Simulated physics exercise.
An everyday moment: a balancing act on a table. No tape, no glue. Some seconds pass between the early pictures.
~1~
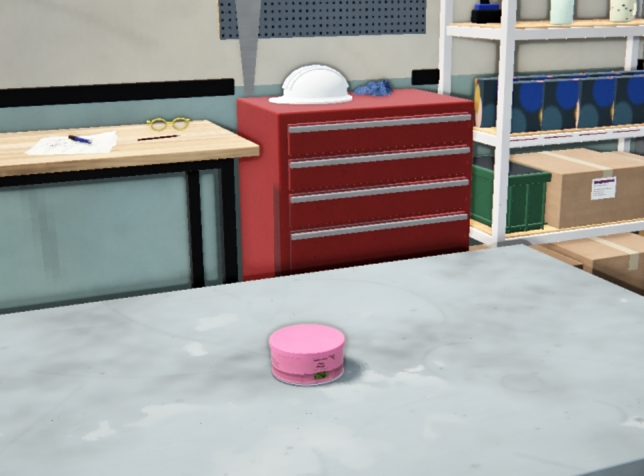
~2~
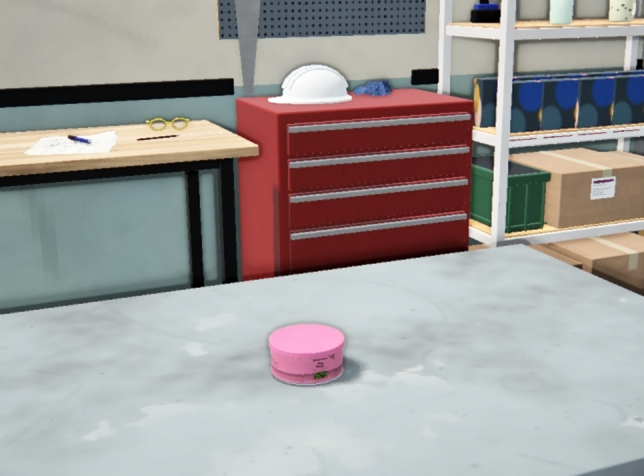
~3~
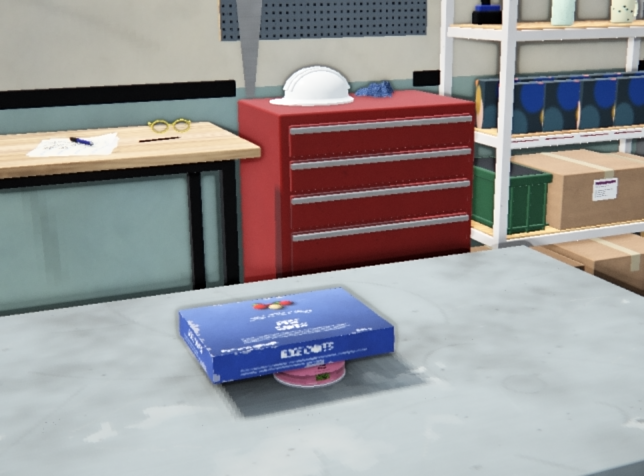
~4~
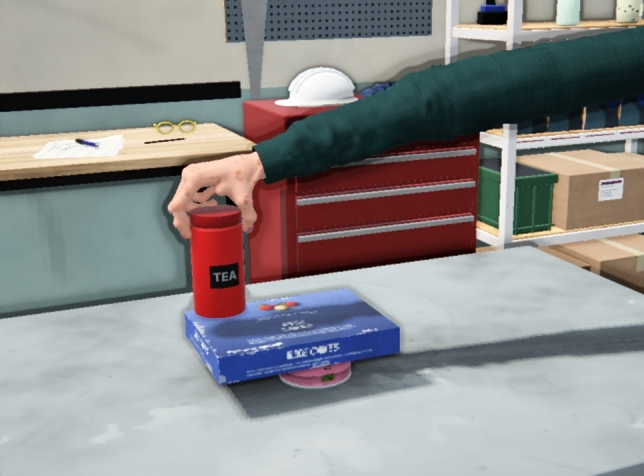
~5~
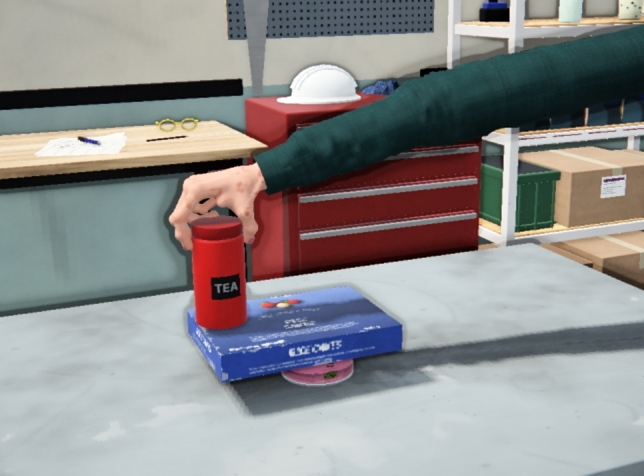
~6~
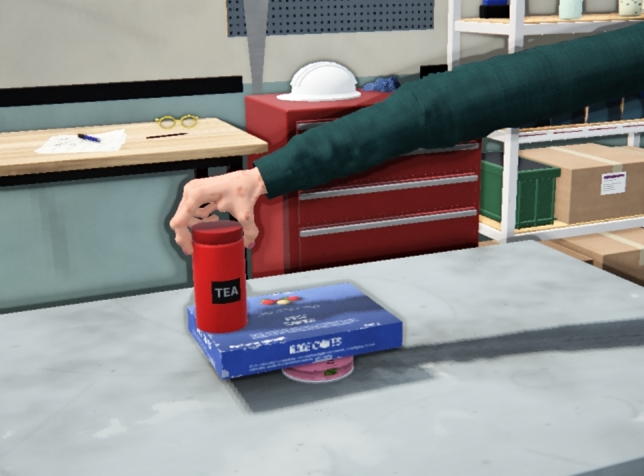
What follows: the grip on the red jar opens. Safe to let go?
Here the stack loses its balance.
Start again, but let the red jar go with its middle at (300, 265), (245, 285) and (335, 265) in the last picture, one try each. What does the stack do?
In the first case it holds; in the second case it loses its balance; in the third case it keeps its balance.
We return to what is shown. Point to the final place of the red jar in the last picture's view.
Near (130, 381).
Then, 0.40 s after the last picture, red jar now fallen; blue packet tipped 28° from how it was.
Then, 0.50 s after the last picture, blue packet tipped 13° from how it was.
At rest, fallen, red jar; the other 2 in place. Seen from the same camera at the end, red jar near (130, 381). The stack comes apart.
